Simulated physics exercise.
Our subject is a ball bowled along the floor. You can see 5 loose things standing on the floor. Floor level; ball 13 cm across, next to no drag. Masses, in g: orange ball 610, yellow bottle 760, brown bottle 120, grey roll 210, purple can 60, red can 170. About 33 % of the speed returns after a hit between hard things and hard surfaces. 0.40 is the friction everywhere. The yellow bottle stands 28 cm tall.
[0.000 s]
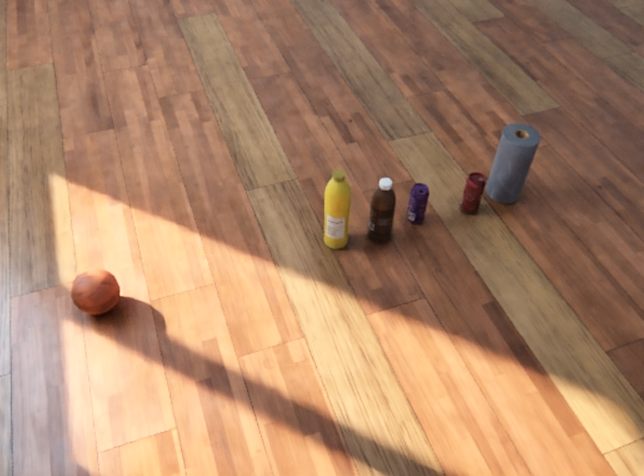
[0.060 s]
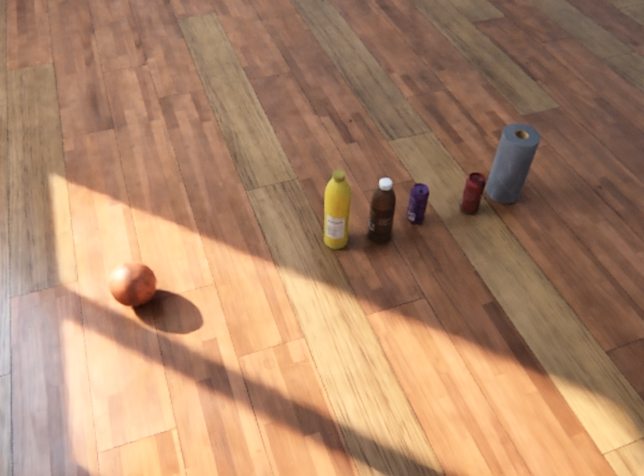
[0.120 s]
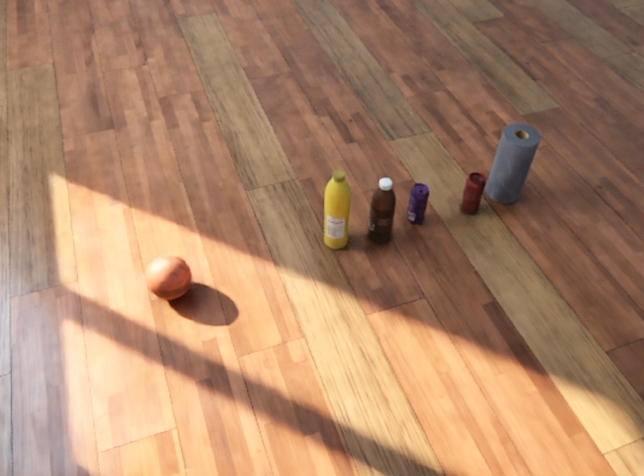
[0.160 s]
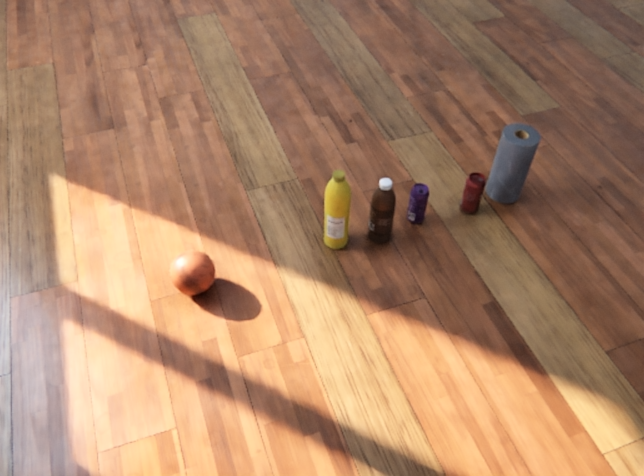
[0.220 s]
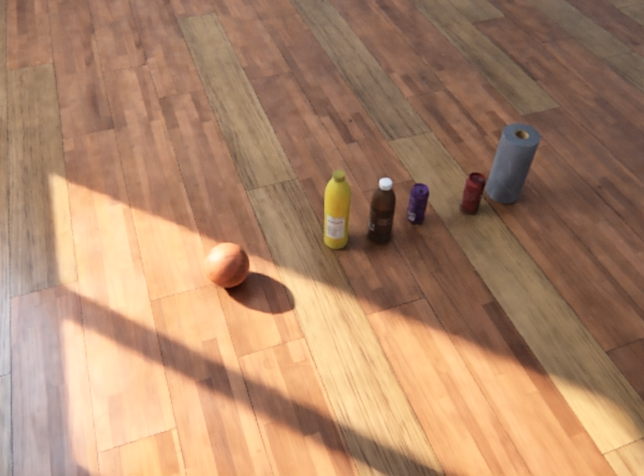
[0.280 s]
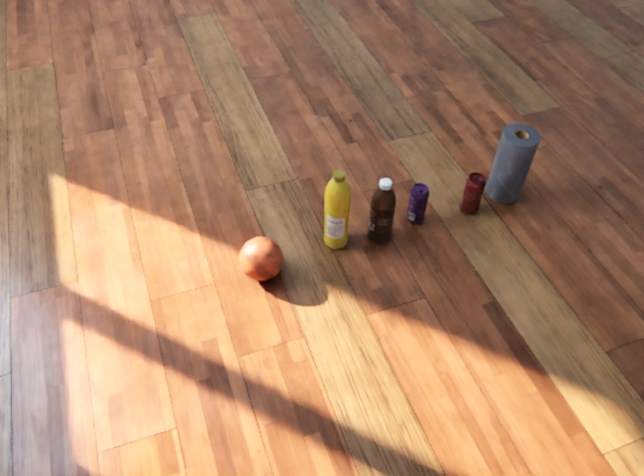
At the start, an orange ball sits at the left on a sunlit wooden floor, while a yellow bottle, a brown bottle, a purple can, a red can and a grey roll stand to the right. The ball then rolls rightward across the bright patch, nearing the yellow bottle, while the other objects stay still.
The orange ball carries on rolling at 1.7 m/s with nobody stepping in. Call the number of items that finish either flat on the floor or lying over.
Items over or lost: One.
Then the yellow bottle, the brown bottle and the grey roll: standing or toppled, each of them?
Final state - yellow bottle: Goes over; brown bottle: Remains on its base; grey roll: Remains on its base.
By 0.78 s, 104 cm rolled; orange ball near (462, 272); yellow bottle tilted 56° near (362, 184).
By 1.38 s, 166 cm rolled; yellow bottle on its side near (369, 188).
When it is over (2.0 s), lying over on the floor, yellow bottle; the other 4 within 8 cm of the start. End places, in pixels of the last picture, yellow bottle near (369, 188), brown bottle near (383, 210).
